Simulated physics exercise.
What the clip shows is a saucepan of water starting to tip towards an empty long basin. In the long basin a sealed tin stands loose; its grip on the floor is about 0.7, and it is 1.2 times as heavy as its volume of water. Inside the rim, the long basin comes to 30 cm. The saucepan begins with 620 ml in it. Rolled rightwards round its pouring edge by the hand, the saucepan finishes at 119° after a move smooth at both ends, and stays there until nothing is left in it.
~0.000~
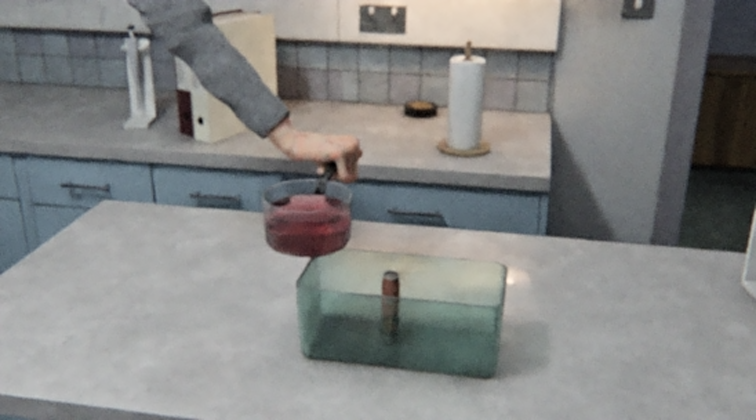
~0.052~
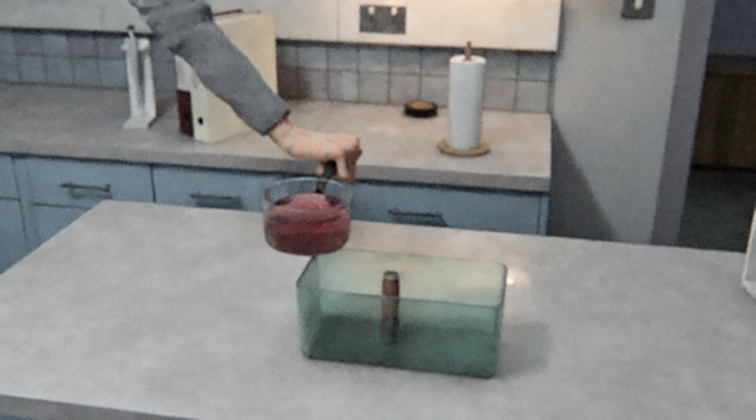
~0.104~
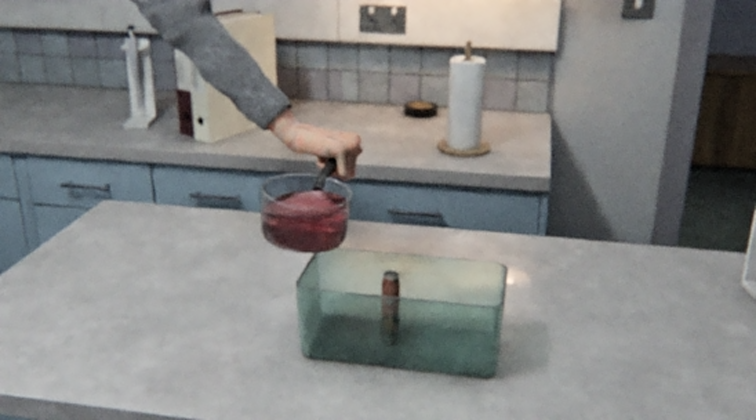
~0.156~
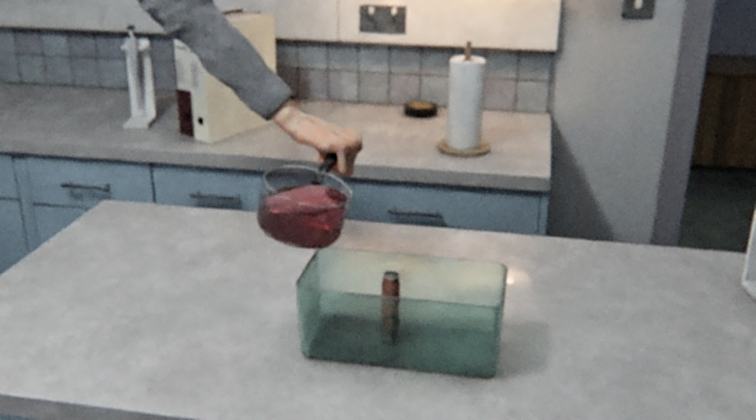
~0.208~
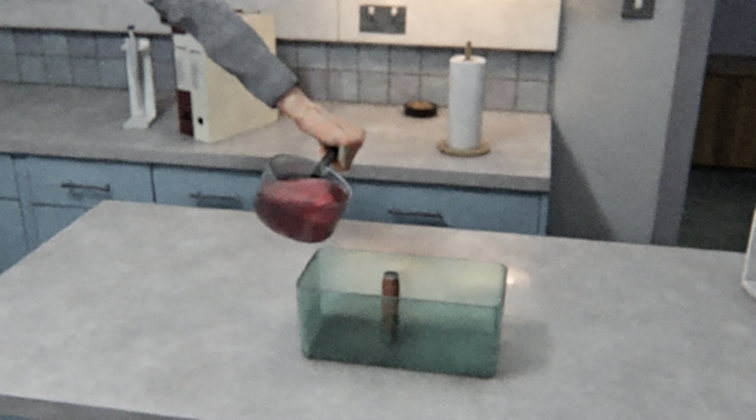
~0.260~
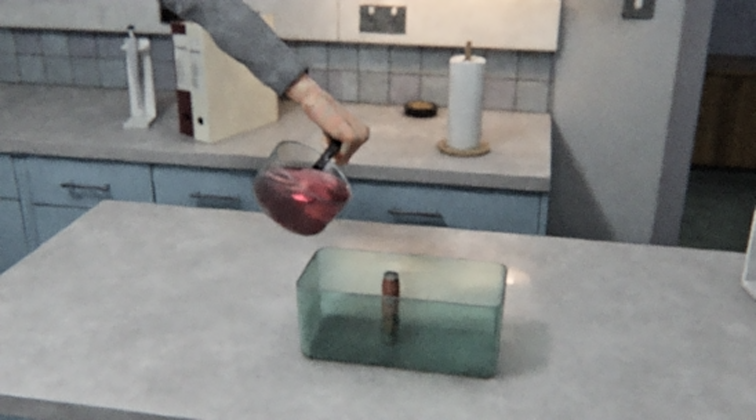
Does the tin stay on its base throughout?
Yes: It does not keel over.
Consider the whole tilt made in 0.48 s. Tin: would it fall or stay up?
With that tilt, the tin stays on its base.
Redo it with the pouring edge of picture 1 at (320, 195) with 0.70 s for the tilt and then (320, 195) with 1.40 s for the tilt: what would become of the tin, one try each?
Trial 1 - tin tips; trial 2 - tin tips.
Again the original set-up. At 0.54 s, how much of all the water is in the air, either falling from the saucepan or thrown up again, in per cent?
At that moment, about 58 percent.
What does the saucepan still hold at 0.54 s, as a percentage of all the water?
About 32 per cent.
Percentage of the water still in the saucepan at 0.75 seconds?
I'd say some 1 per cent remains.
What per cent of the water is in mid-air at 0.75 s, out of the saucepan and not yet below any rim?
Roughly 10 %.
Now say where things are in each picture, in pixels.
In the first frame, tilt 0°; pouring edge (350, 200); surface from (269, 205) to (349, 211); the long basin's rim runs from (307, 267) to (505, 286); the tin's top is at (391, 278).
In the second frame, tilt 2°; pouring edge (350, 200); surface from (268, 204) to (349, 209).
In the third frame, tilt 6°; pouring edge (350, 200); surface from (267, 202) to (349, 206).
In the fourth frame, tilt 14°; pouring edge (350, 200); surface from (264, 195) to (347, 201).
In the fifth frame, tilt 24°; pouring edge (349, 200); surface from (262, 186) to (349, 196).
In the sixth frame, tilt 36°; pouring edge (349, 200); surface from (261, 172) to (347, 190); 1 per cent is over the edge.
After 0.54 s the tilt is 105° and 31 per cent is still to pour; the tin stands where it began.
After 0.75 s the tilt is 119° and 1 per cent is still to pour; the tin stands where it began.
After 0.96 s the tilt is 119° and 0 per cent is still to pour; the tin stands where it began.
After 1.20 s the tilt is 119° and 0 per cent is still to pour; the tin stands where it began.
In the end the tin stands where it began.
